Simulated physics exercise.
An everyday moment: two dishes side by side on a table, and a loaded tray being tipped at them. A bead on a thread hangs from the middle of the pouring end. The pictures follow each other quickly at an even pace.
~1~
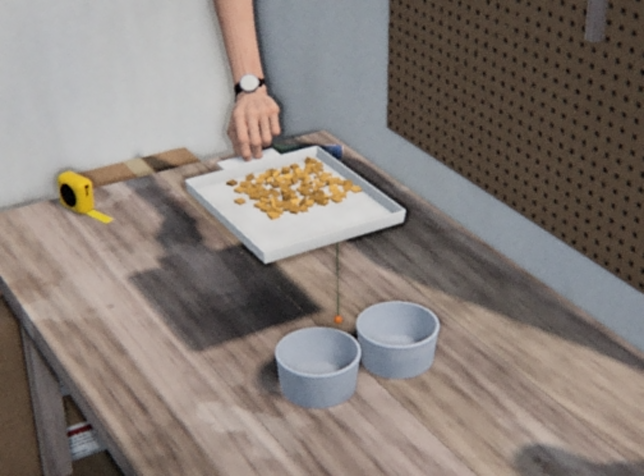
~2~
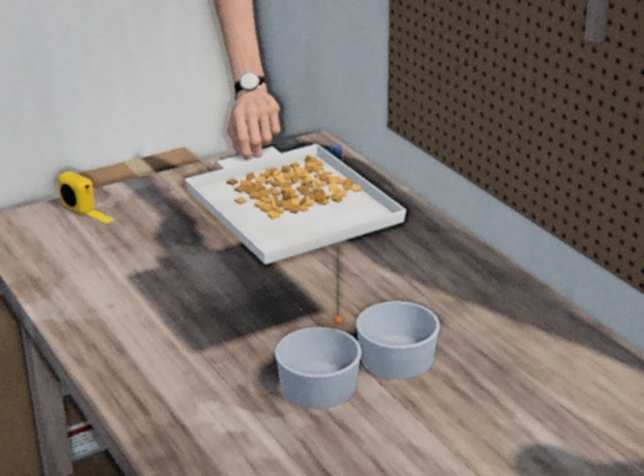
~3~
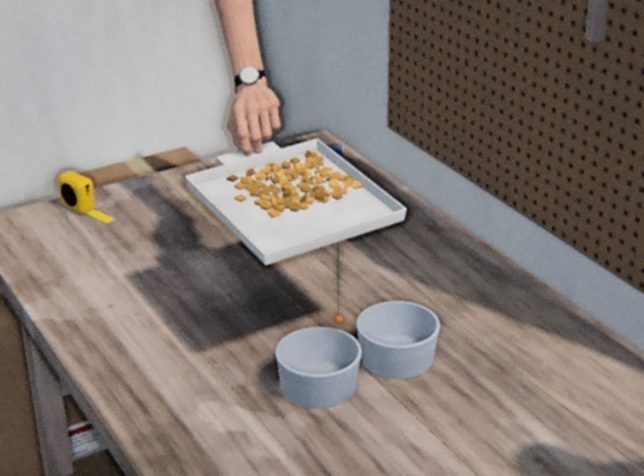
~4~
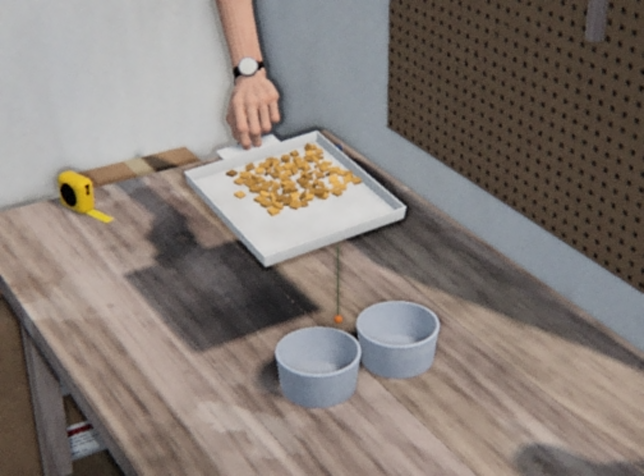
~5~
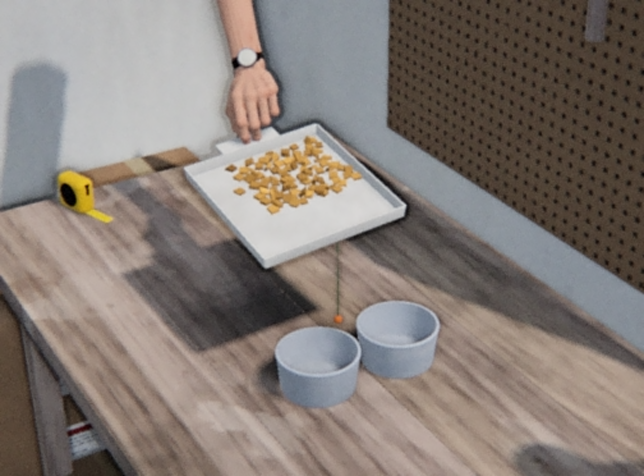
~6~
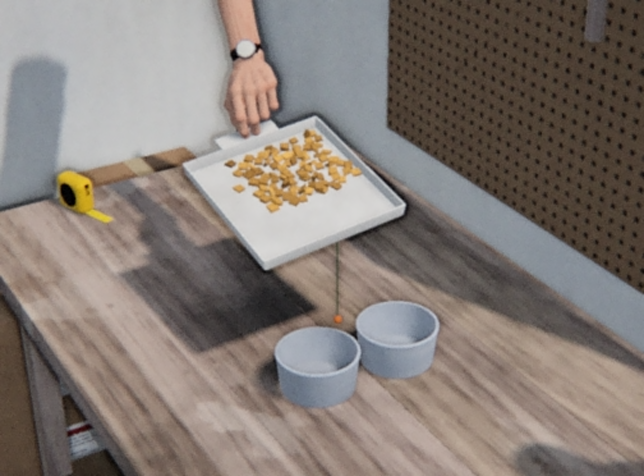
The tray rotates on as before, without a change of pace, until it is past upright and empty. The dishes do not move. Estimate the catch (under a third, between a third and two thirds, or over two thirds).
The two hold between a third and two thirds of the load.
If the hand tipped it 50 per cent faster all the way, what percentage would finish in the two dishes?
Some 40 per cent.
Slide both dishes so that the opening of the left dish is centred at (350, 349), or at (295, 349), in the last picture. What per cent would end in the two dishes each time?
Near 10 % and 90 %.
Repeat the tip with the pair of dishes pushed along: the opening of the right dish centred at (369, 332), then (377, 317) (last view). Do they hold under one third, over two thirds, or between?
At the first place beyond two thirds, at the second above two thirds.
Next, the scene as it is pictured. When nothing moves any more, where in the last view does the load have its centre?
Roughly at (288, 383).
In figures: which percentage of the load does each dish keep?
About: Left dish 50, right dish 0 per cent.
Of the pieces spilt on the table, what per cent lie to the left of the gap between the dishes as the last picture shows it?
Close to 100 per cent.
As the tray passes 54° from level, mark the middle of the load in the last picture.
Roughly at (285, 246).
Shortly afterwards, tray tipped steeply; all but a few on the tray; only a few outside both; only a few in the air.
Next, tray tipped right over; near two thirds on the tray; a little in the left dish; a little outside both; a little in the air.
Some moments later, tray tipped past a quarter turn; near half in the left dish; near half outside both.
In the end, tray tipped past a quarter turn; near half in the left dish; none at all in the right dish; near half outside both.
